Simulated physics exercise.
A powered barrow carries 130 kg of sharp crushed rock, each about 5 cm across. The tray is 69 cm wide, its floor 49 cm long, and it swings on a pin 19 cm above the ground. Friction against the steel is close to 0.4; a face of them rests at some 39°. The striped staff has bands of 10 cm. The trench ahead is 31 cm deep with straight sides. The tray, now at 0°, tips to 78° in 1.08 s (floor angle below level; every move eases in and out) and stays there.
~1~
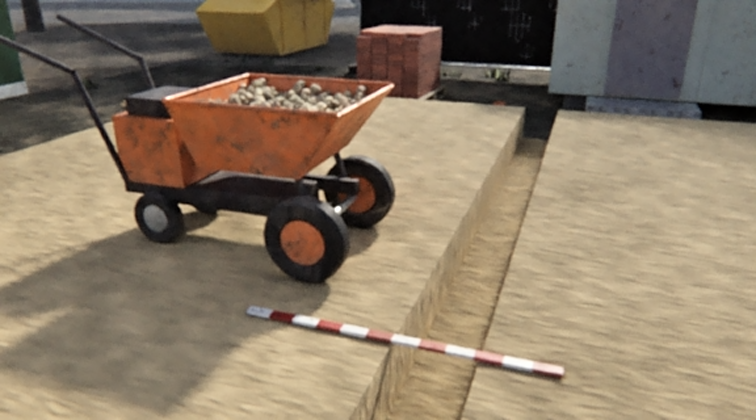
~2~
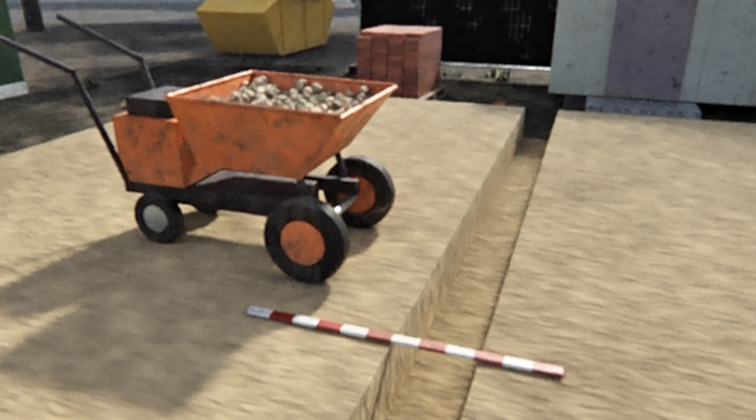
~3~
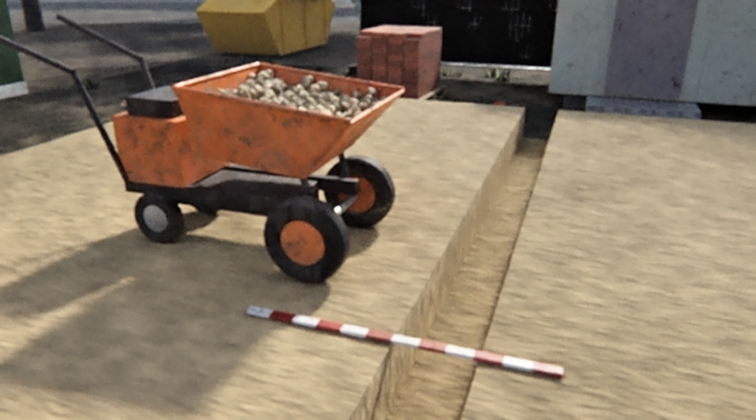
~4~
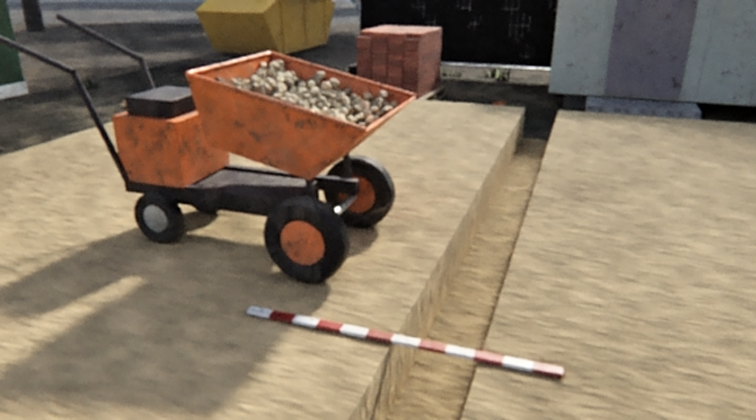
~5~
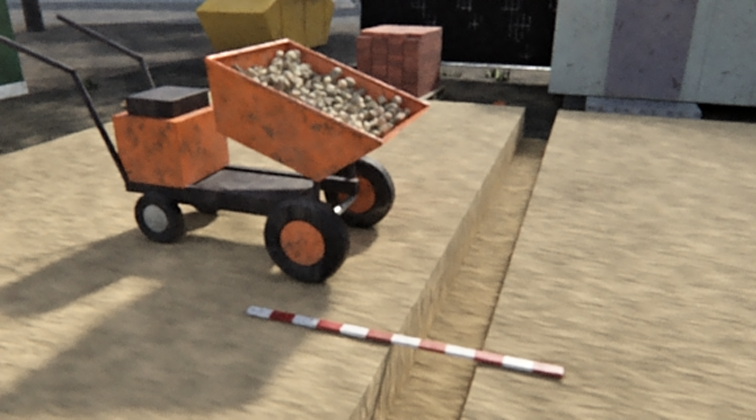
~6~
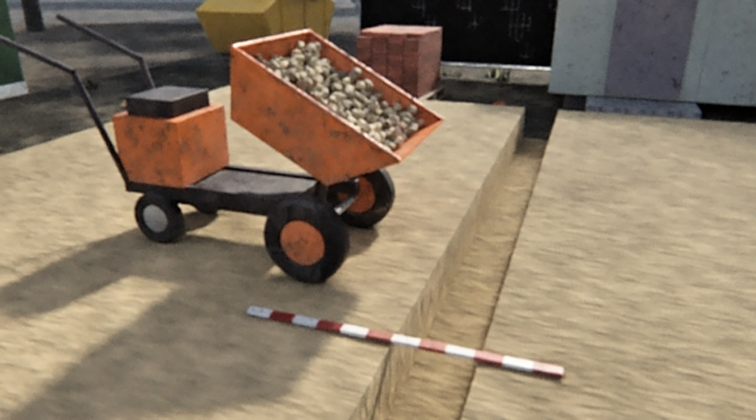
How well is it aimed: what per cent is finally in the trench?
Roughly 81 per cent ends in the trench.
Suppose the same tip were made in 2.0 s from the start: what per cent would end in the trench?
In that case some 90 per cent.
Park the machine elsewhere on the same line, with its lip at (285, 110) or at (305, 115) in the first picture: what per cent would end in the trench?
Near 80 per cent from the first place, 100 from the second.
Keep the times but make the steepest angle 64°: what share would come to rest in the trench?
It would be near 40 per cent.
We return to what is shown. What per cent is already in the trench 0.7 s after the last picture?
About 25 per cent by then.
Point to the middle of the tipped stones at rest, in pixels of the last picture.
Near (480, 307).
Then, 0.4 s after the last picture the floor is at 66°, 100 % in the tray; the foremost stones are at (454, 213).
Then, 0.7 s after the last picture the floor is at 78°, 64 % in the tray, 27 % in the trench, 9 % past the trench; the foremost stones are at (562, 271).
Then, 1.1 s after the last picture the floor is at 78°, 27 % in the tray, 54 % in the trench, 19 % past the trench; the foremost stones are at (676, 303).
Then, 3.0 s after the last picture the floor is at 78°, 0 % in the tray, 81 % in the trench, 19 % past the trench; the foremost stones are at (712, 306).
